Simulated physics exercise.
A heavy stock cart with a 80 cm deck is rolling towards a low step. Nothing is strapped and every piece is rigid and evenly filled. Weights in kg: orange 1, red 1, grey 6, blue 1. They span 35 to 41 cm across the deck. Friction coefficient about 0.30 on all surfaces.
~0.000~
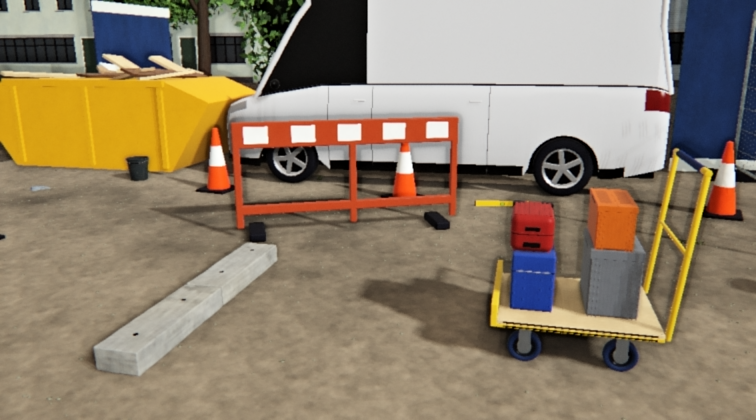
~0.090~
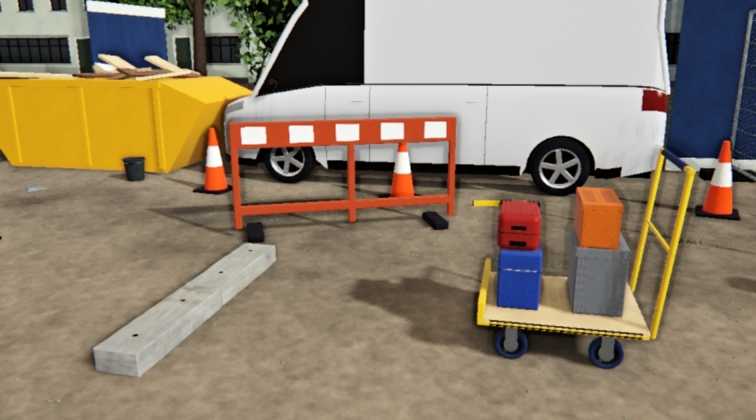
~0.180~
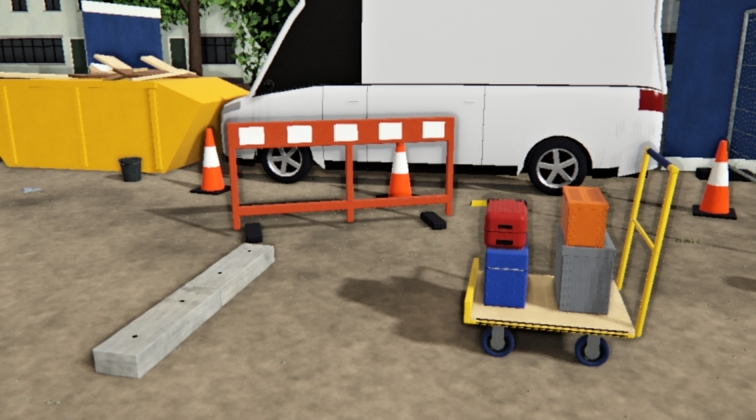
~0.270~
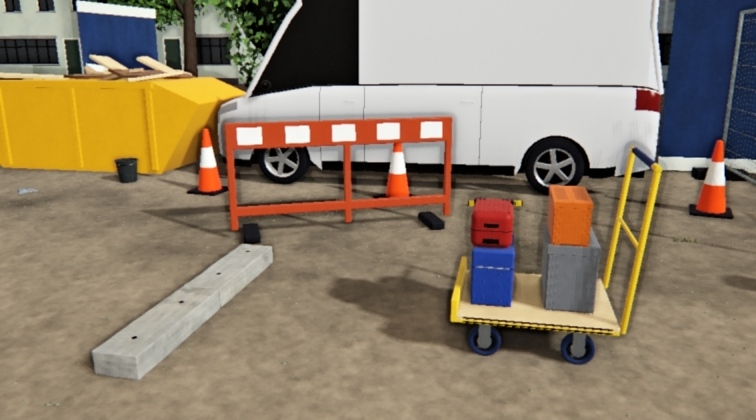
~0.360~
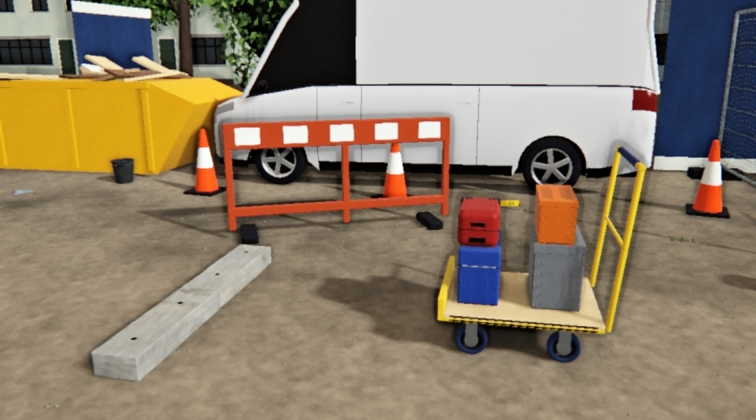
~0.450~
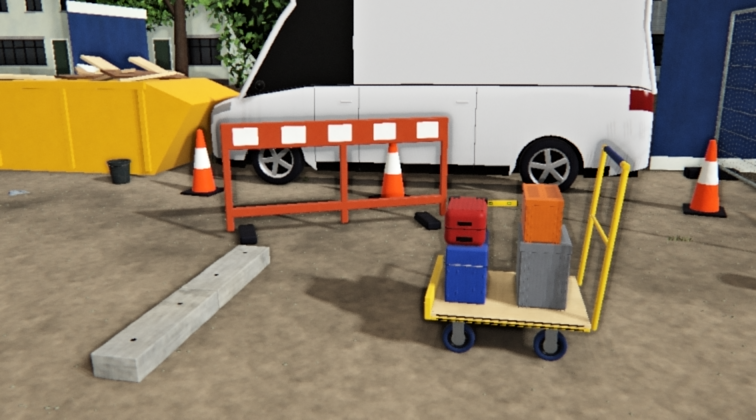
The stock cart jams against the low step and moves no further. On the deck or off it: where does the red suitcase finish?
In the end the red suitcase stays aboard.
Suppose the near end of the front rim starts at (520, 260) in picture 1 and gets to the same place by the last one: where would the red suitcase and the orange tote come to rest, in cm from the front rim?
In that case red 50 past, orange 30 behind.
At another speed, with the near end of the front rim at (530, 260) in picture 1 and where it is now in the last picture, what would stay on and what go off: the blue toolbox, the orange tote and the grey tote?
In that case blue on, orange on, grey on.
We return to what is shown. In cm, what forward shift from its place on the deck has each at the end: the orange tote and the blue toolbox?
Orange 15, blue 5.
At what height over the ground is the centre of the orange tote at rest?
Some 70 cm up.
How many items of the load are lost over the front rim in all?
0 in all.
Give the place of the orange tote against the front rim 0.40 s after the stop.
About 45 cm behind the rim.
The wheels strike at 2.22 s.
After 2.62 s the red suitcase is 6 cm behind the rim, tilted 0°, near (208, 208) in the last picture's view.
After 3.02 s the red suitcase is 6 cm behind the rim, tilted 0°, near (208, 208) in the last picture's view.
Final state at 3.2 s, nothing is past the rim; behind it, orange tote, red suitcase, grey tote and blue toolbox.
